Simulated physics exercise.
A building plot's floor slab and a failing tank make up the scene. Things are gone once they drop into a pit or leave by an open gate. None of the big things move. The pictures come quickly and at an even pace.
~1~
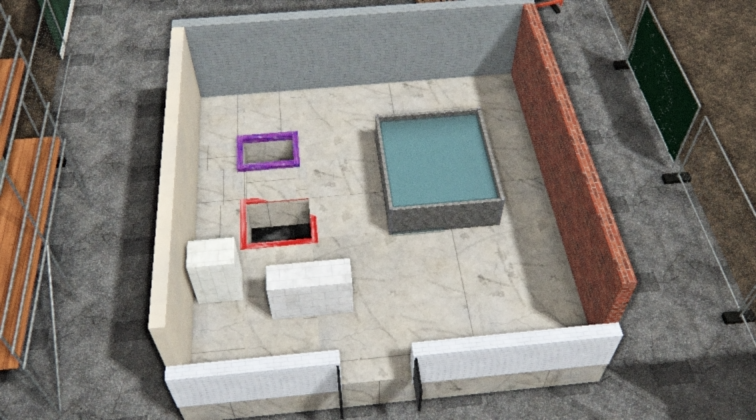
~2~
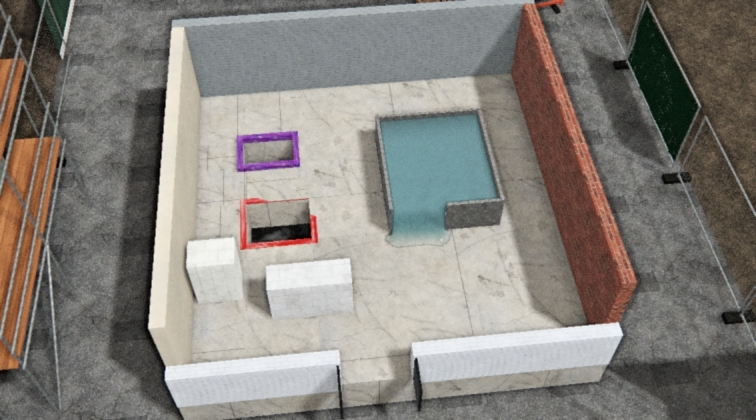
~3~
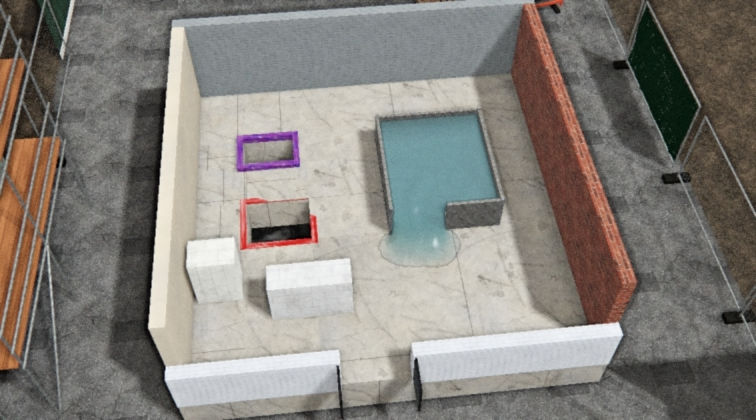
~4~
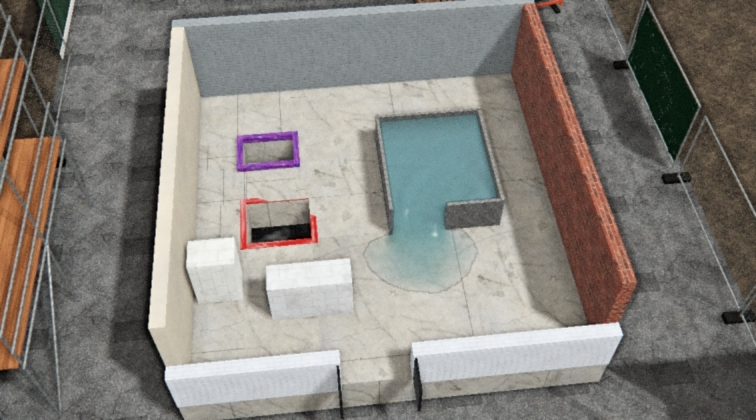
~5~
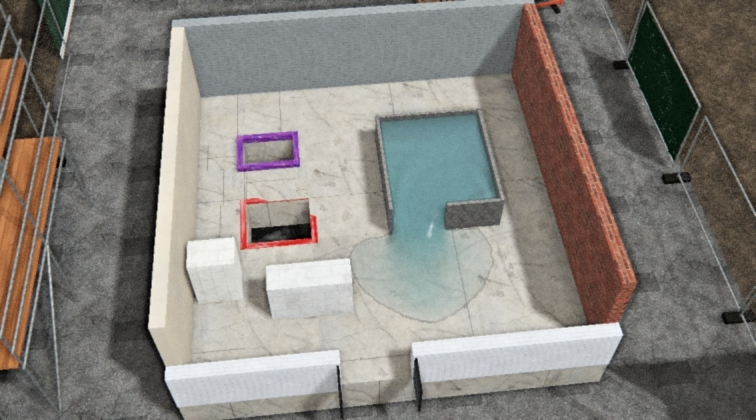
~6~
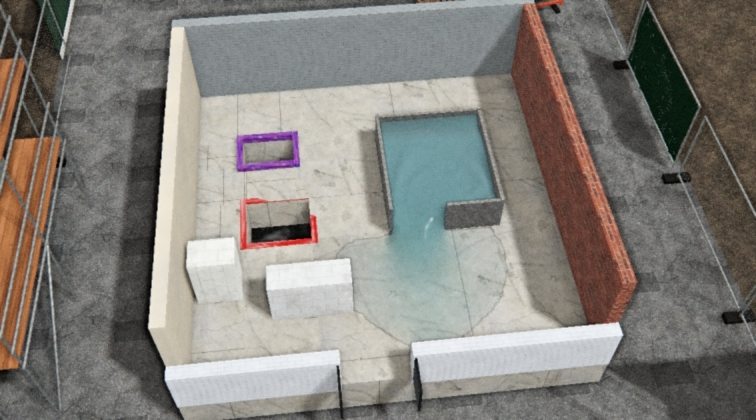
A building plot's floor slab, pale and veined like marble, is seen from high above within low walls, grey behind and red brick at right. A purple-rimmed pit and a red-rimmed pit lie left of centre above two white blocks, with a grey-walled tank of blue water to the right. The tank's near wall opens at its left part and water spreads forward and sideways across the floor, the camera still.
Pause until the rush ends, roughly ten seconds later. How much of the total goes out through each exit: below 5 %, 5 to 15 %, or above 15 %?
Final split: The gate gets above 15 %; the red pit gets below 5 %; the purple pit gets below 5 %.
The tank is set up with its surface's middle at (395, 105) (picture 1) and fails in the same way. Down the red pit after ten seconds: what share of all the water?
Red: About 12 %.
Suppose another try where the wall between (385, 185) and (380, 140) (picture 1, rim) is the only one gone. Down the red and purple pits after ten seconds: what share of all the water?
Red 40 %, purple 8 %.
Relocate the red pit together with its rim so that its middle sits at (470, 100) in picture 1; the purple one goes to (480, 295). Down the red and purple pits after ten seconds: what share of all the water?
Estimated shares - red: 2 %; purple: 8 %.
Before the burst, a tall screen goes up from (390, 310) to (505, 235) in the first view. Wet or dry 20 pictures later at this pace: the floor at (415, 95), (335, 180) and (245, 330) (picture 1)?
In the order you listed them: Unsoaked, unsoaked, soaked.
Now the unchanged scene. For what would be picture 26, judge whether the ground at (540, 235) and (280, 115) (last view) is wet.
Well, the first is wet underfoot and the second is dry underfoot.
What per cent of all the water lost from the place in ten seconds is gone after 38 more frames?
Somewhere around 70 per cent, I'd say.
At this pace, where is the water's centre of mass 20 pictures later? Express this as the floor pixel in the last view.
Close to (433, 235).
A moment on, water covers 20 % of the floor; the gate 1 %, the red pit 0 %, the purple pit 0 %.
Next, water covers 25 % of the floor; the gate 7 %, the red pit 0 %, the purple pit 0 %.
Then, water covers 40 % of the floor; the gate 16 %, the red pit 0 %, the purple pit 0 %.
Later, water covers 60 % of the floor; the gate 26 %, the red pit 1 %, the purple pit 0 %.
In the end, water covers 75 % of the floor; the gate 35 %, the red pit 2 %, the purple pit 0 %.
